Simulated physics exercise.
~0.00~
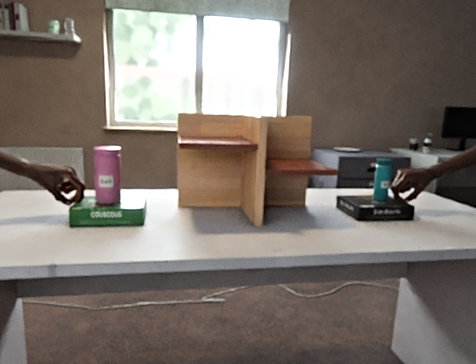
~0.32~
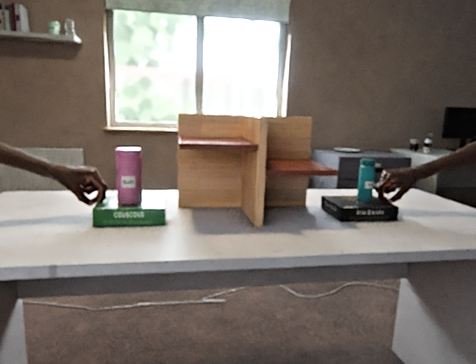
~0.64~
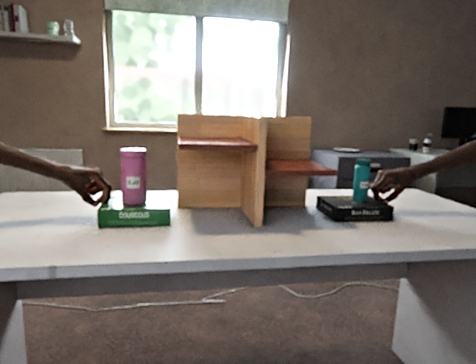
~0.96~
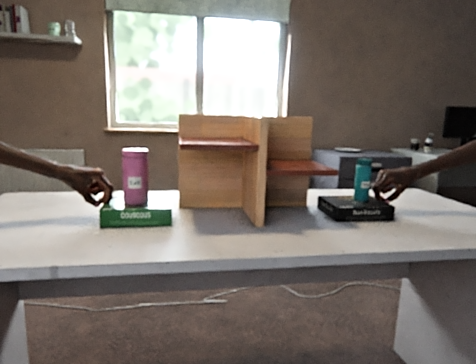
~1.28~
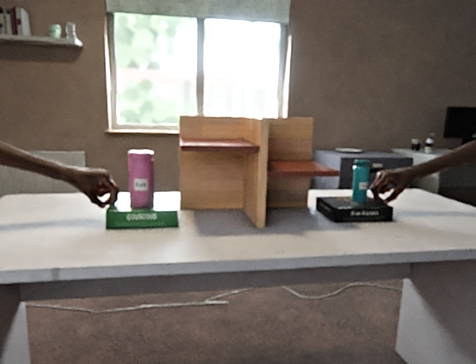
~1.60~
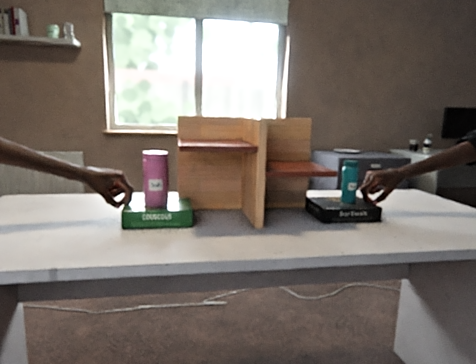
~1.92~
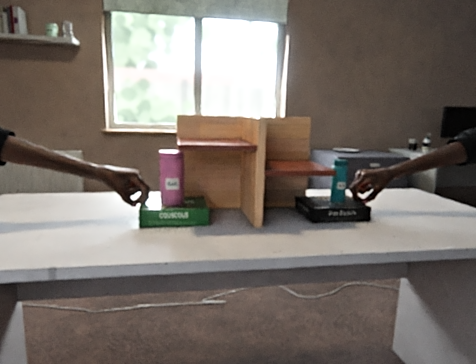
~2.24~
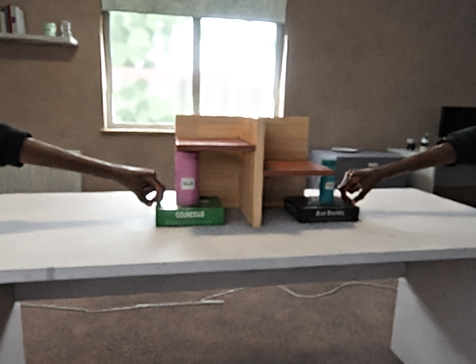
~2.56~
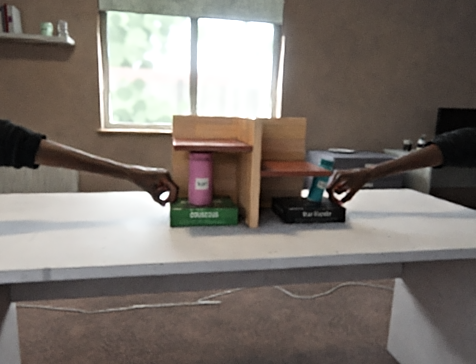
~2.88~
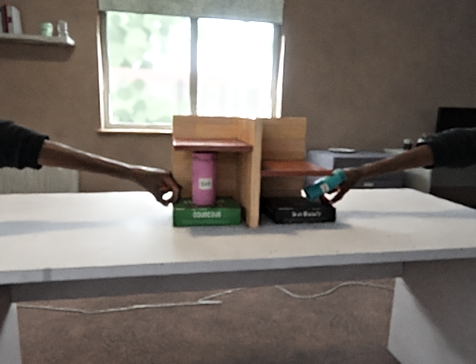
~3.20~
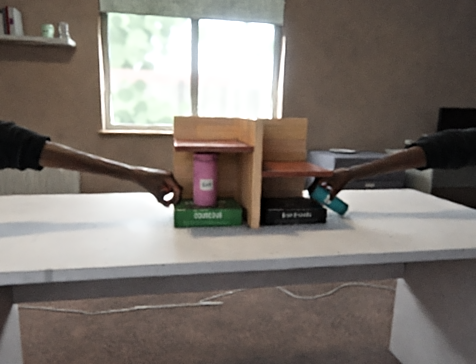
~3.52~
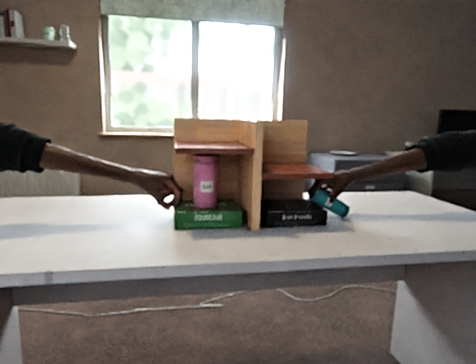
On a white table, two hands slide boxes inward; a shelf topples only the turquoise shaker.
